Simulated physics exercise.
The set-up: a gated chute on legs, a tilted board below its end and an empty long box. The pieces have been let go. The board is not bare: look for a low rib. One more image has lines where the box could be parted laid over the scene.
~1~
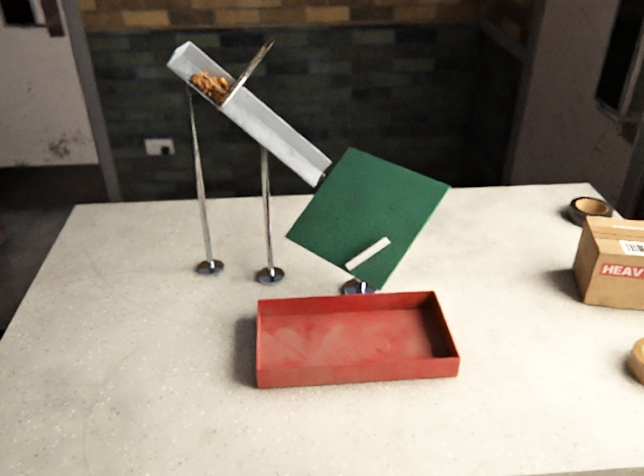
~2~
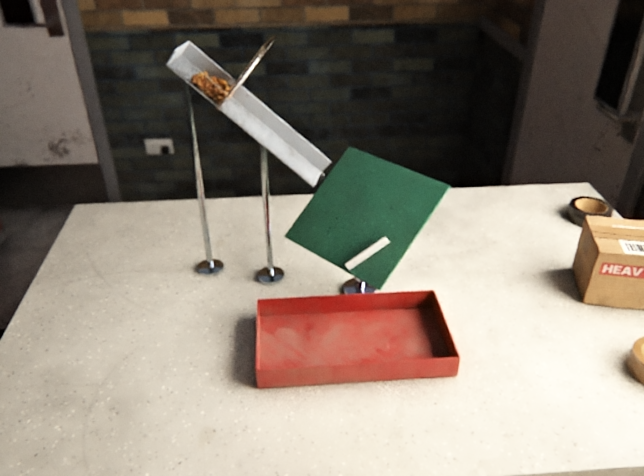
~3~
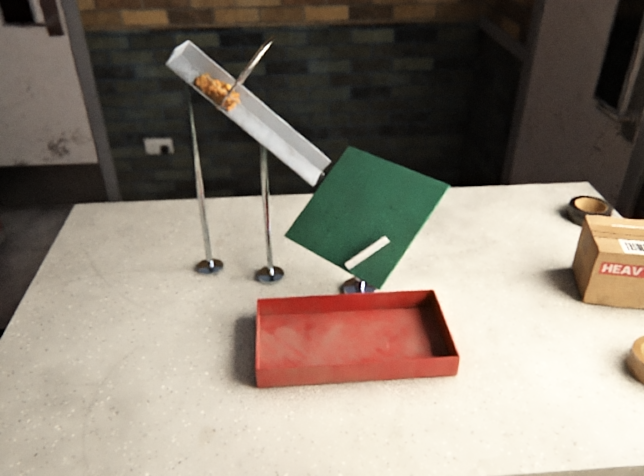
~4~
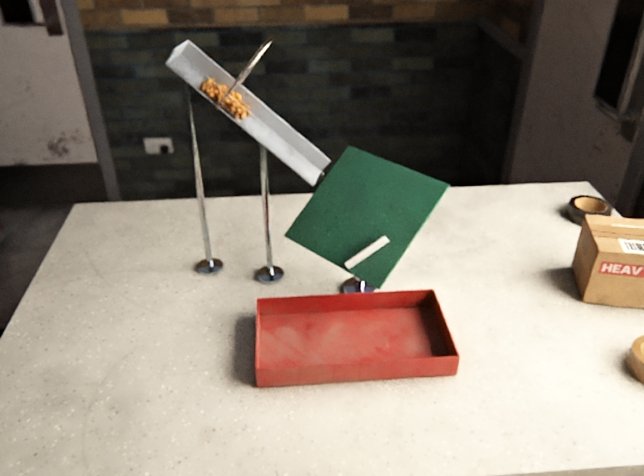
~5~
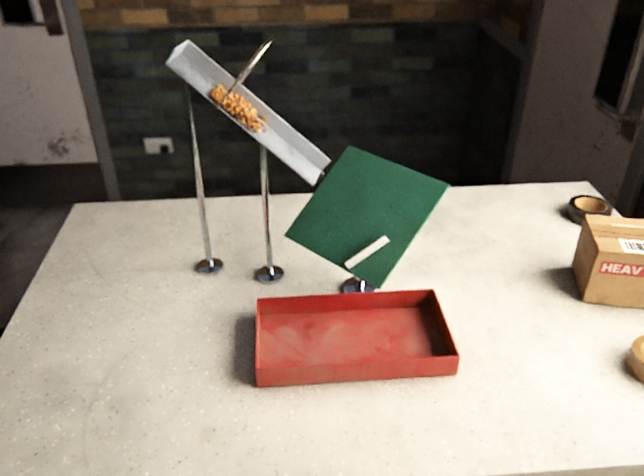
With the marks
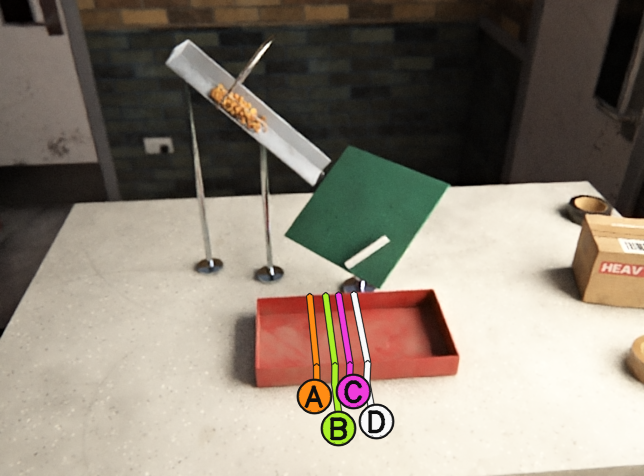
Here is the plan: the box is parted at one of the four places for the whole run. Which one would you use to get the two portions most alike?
A.
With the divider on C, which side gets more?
More lands on the left.
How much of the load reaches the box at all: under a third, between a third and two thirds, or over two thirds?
Over two thirds.
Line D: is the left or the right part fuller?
More lands on the left.
On the marked copy, line A crosses the front rim at (316, 365); line B crosses the front rim at (334, 364); line C crosses the front rim at (349, 363); line D crosses the front rim at (367, 362).
If A is chosen, of what is caught, about a third on the left of the divider, about two thirds on the right.
If B is chosen, of what is caught, nearly all on the left of the divider, a small part on the right.
If C is chosen, of what is caught, nearly all on the left of the divider, a stray few on the right.
If D is chosen, of what is caught, nearly all on the left of the divider, a stray few on the right.
